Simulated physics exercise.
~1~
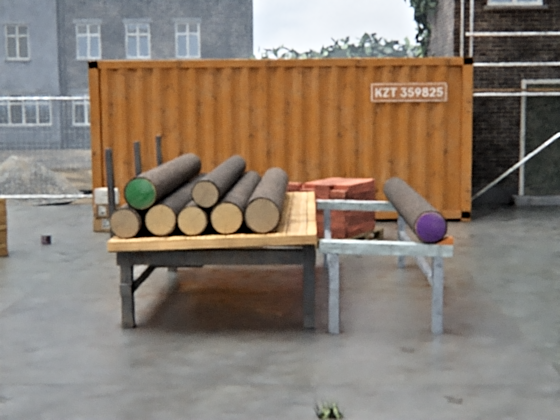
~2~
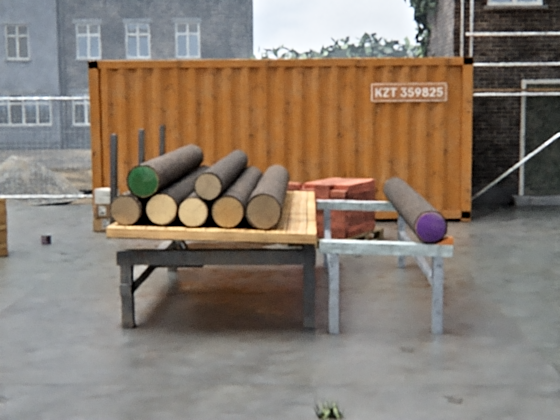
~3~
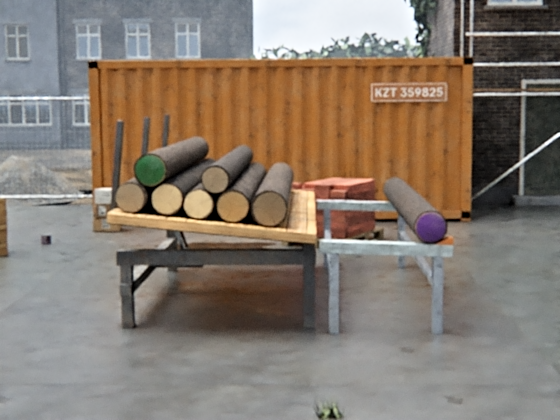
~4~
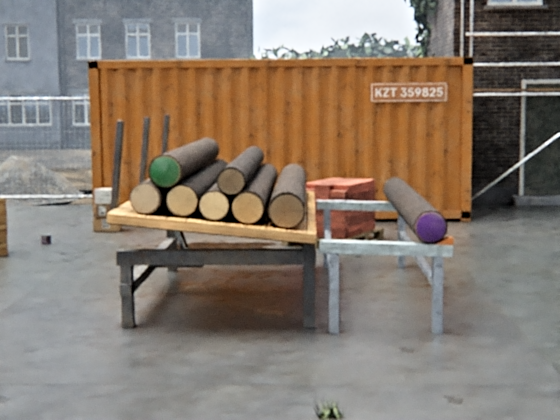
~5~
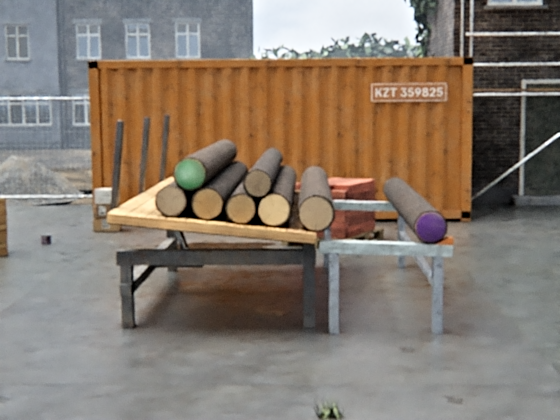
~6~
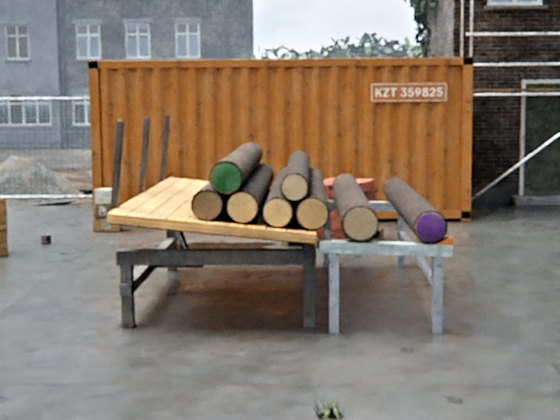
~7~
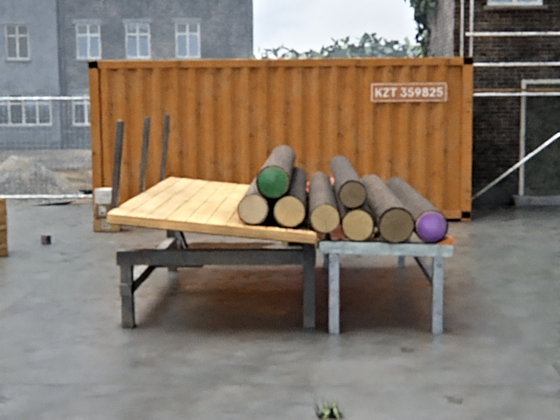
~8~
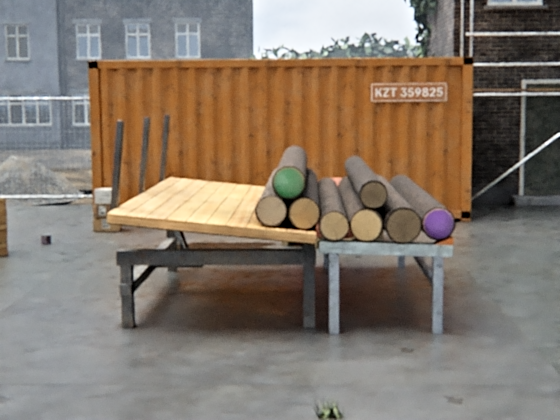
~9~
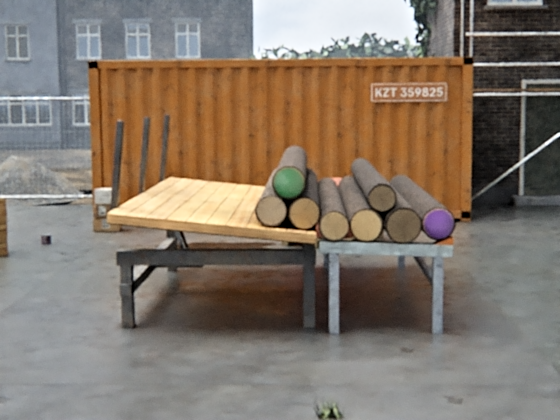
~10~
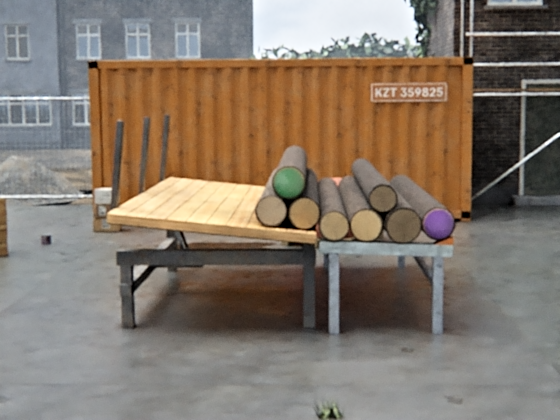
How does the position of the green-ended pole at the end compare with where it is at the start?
At the start the green-ended pole lies on top of the pile at the left side of the wooden deck. By the end it is well to the right, resting on other poles near the deck's right edge, close to the rack.
